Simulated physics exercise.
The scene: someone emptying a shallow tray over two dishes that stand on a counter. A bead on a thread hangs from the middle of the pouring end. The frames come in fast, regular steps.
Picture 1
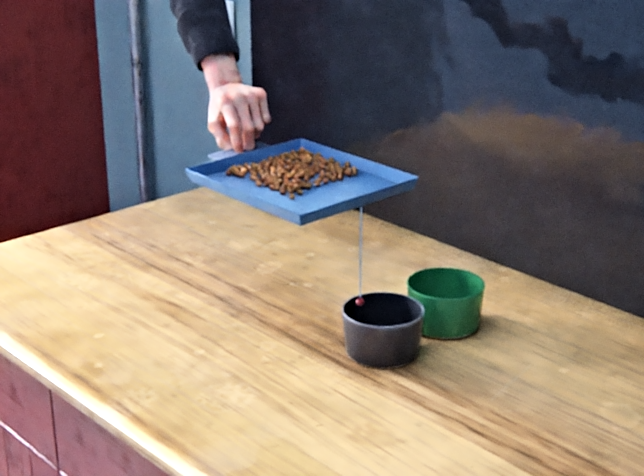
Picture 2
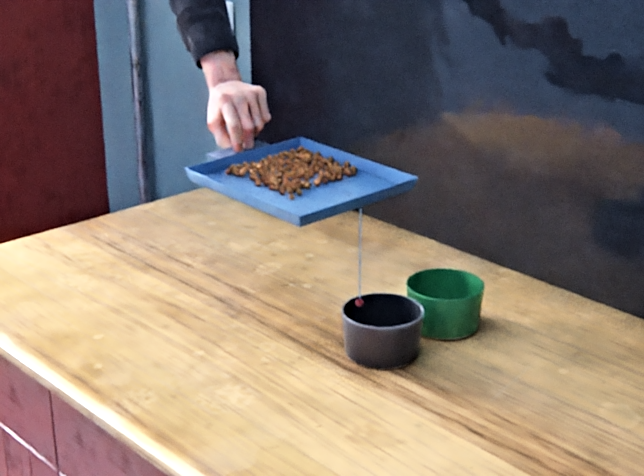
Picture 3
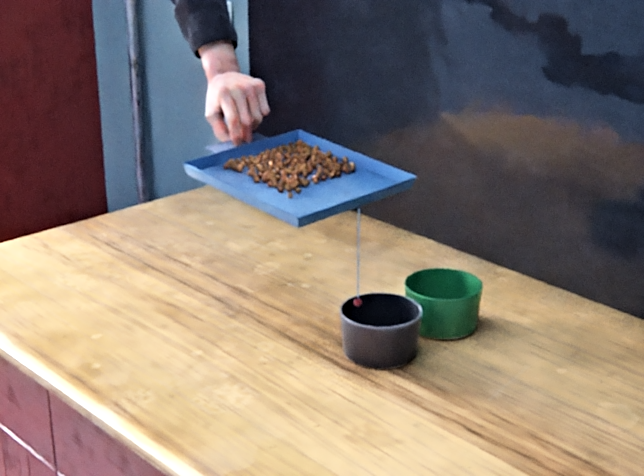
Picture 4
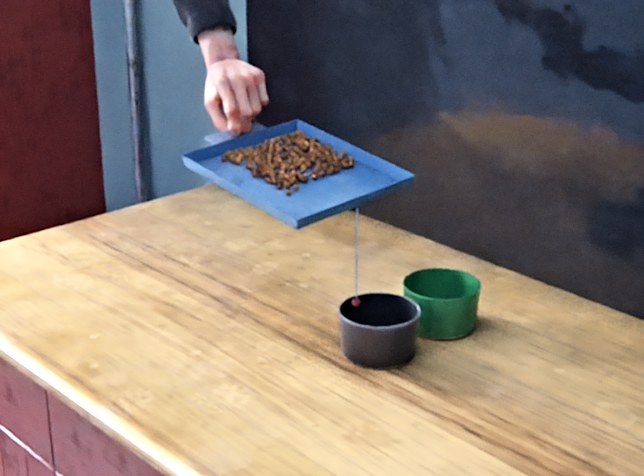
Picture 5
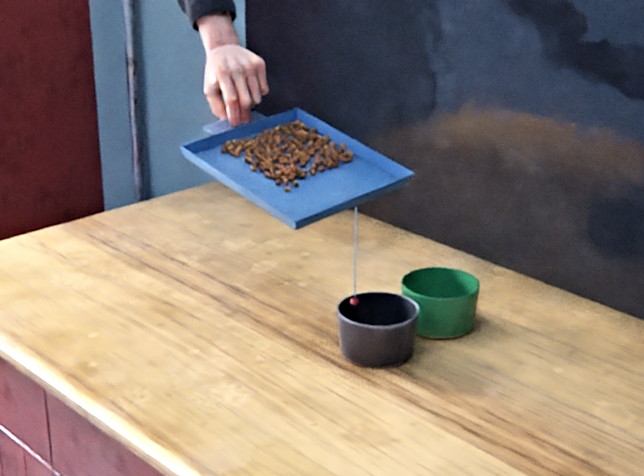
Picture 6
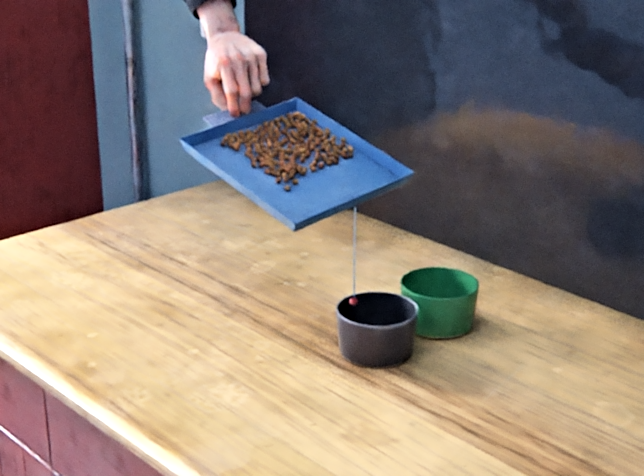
A hand raises the back edge of a blue tray holding a heap of small brown pieces, tilting it gradually toward its front left corner, while a bead hangs on a thread above a dark dish beside a green one.
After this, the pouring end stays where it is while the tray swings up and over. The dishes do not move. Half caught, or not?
Together they catch only the smaller part.
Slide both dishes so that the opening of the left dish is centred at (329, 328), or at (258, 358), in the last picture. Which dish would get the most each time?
At the first place the left one, at the second the right dish.
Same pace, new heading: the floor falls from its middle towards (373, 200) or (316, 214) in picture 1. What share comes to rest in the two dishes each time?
Roughly 70 per cent, and 0 per cent.
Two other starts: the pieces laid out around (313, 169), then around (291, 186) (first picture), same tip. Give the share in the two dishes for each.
In turn 0 and 0 in a hundred.
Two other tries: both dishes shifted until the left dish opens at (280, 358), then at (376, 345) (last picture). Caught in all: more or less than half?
One: More than half. Two: Below a half.
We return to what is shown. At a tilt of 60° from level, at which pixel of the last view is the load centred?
Near (321, 212).
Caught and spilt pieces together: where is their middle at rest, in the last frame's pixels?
Around (326, 390).
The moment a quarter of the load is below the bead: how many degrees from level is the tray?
Around 90° of tilt.
Just after the last frame, tray tipped steeply; the larger part on the tray; about a tenth outside both; about a tenth in the air.
A moment on, tray tipped right over; roughly a quarter on the tray; just a few in the left dish; roughly half outside both; roughly a third in the air.
Further on, tray tipped past a quarter turn; just a few in the left dish; almost all outside both.
When it is over, tray tipped past a quarter turn; just a few in the left dish; not one in the right dish; almost all outside both.
